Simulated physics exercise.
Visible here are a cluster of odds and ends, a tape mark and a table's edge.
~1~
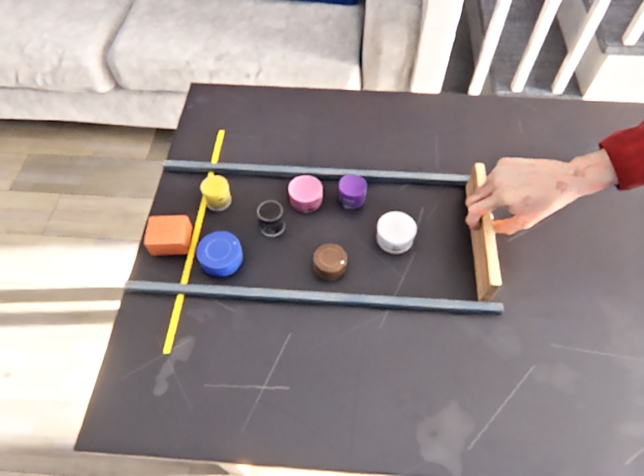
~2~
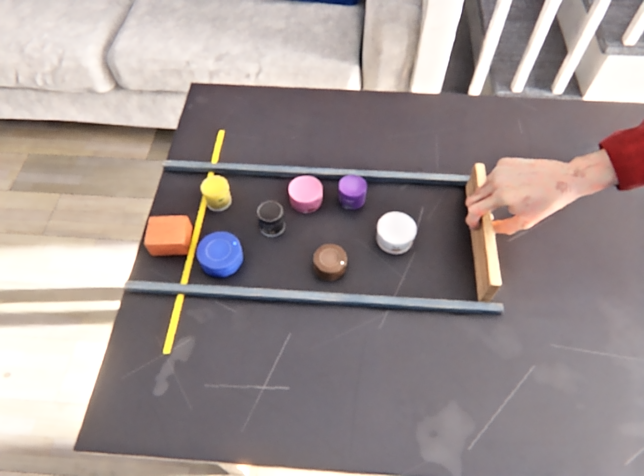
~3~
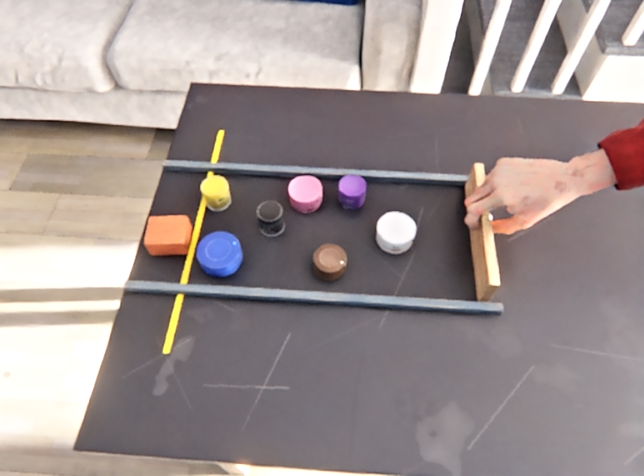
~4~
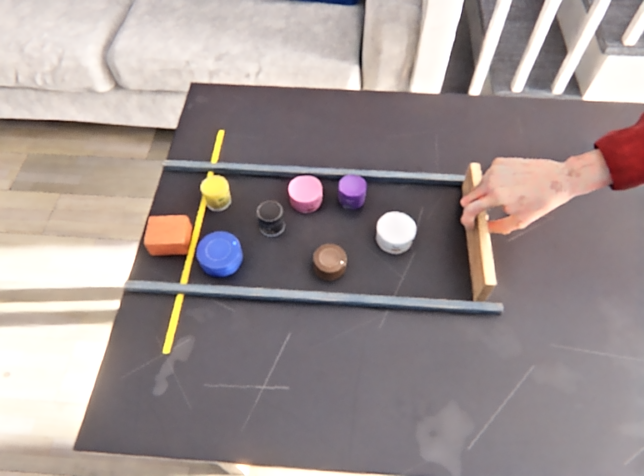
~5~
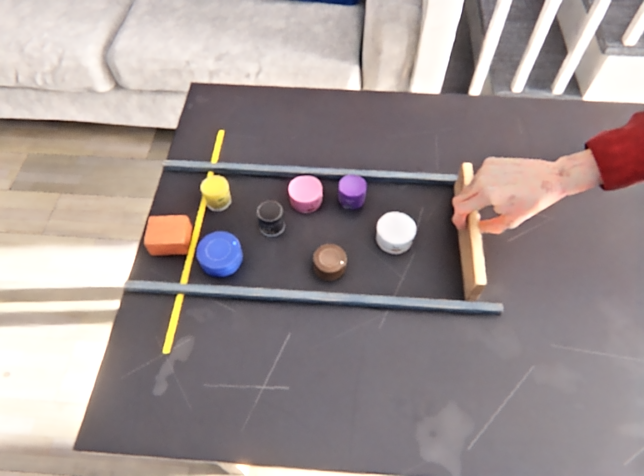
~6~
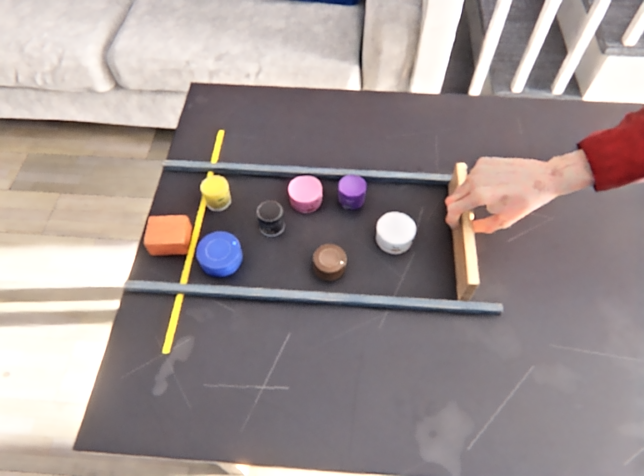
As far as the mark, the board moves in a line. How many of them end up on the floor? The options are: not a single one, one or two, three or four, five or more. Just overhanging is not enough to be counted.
Answer: One or two.
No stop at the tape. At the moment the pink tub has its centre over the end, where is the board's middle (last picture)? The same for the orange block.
I reckon its middle sits around (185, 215) and then around (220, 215).
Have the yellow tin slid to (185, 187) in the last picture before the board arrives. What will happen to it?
Yellow tin: Gone.
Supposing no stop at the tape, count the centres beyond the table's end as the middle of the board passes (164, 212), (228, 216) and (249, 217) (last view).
Counts per position: 5 / 0 / 0.
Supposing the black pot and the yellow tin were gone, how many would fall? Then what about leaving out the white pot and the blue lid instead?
1 in the first case and 0 in the second.
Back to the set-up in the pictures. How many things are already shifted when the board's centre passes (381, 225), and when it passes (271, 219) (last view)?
First 1, then 7.
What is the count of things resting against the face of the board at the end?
In contact: 3.
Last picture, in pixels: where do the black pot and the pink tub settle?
Result: One at about (150, 211), the other at about (165, 186).
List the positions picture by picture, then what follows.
Orange block (169, 235); yellow tin (217, 193); blue lid (220, 254); board (482, 230); tape (198, 226), in the first frame.
Yellow tin (217, 194); black pot (271, 219), in the second frame.
Blue lid (220, 254); purple tub (352, 192), in the third frame.
Orange block (169, 236); board (477, 230), in the fourth frame.
Yellow tin (216, 194); white pot (395, 233), in the fifth frame.
Orange block (169, 235); yellow tin (216, 194); blue lid (220, 254); board (462, 230); tape (198, 225), in the sixth frame.
Soon after, none off yet; orange block at rest near (169, 235); yellow tin at rest near (216, 194); blue lid at rest near (220, 254).
After that, none off yet; orange block at rest near (169, 235); yellow tin moving near (211, 194); blue lid at rest near (220, 254).
In the end, the number that fall off is one or two; gone, yellow tin and orange block.
